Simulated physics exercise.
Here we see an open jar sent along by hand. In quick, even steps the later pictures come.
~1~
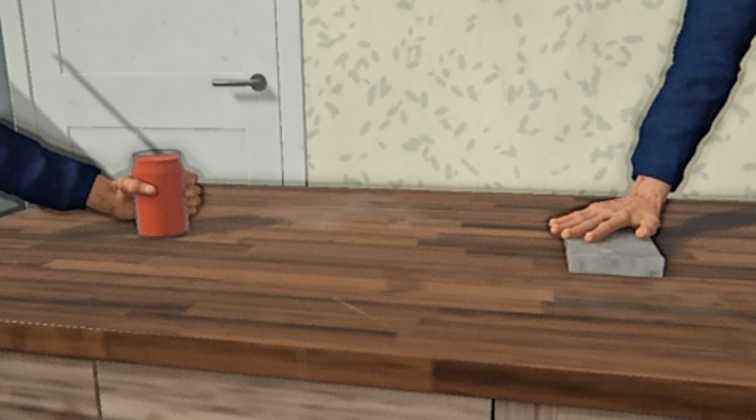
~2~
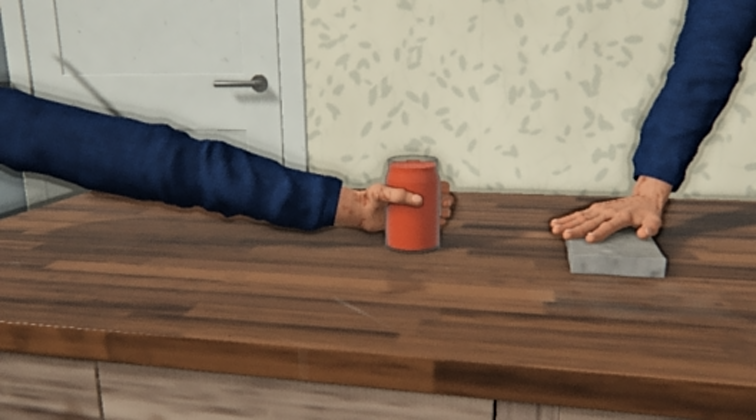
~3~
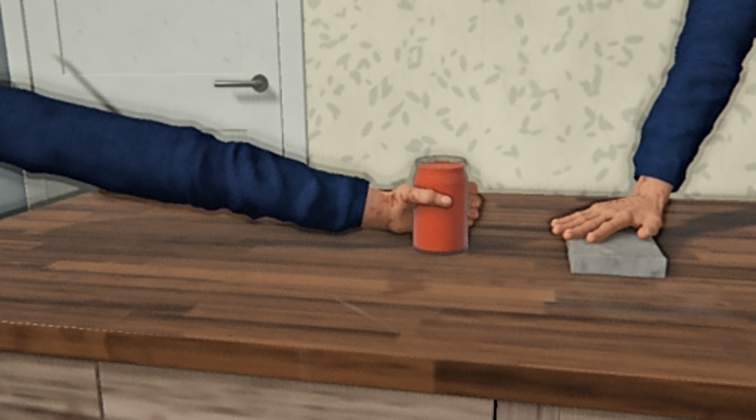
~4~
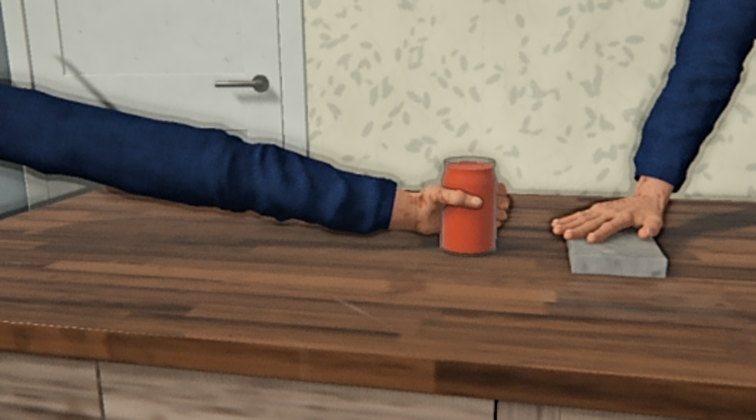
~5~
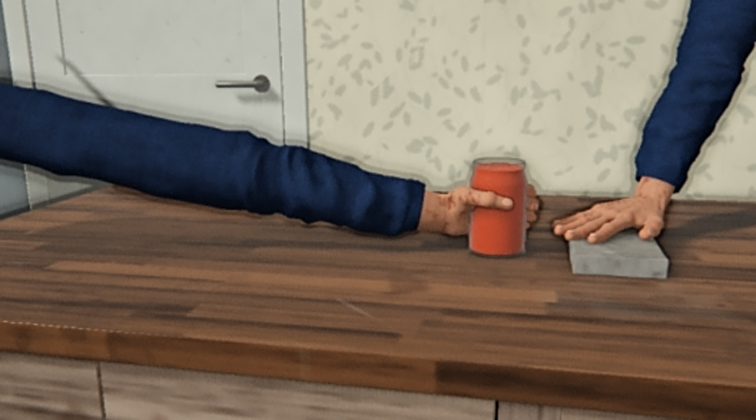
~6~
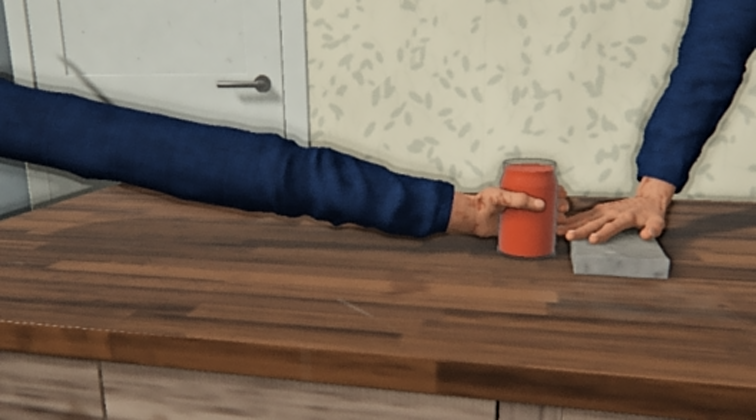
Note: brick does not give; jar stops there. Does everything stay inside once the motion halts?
No, it brims over.
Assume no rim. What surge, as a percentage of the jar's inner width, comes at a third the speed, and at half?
You'd see close to 15 per cent, and after that close to 25 per cent.
Soon after, the jar meets the brick.
Later, the tomato juice surges up the wall; some has gone over its rim.
In the end, the jar stands at the brick; some has gone over its rim.
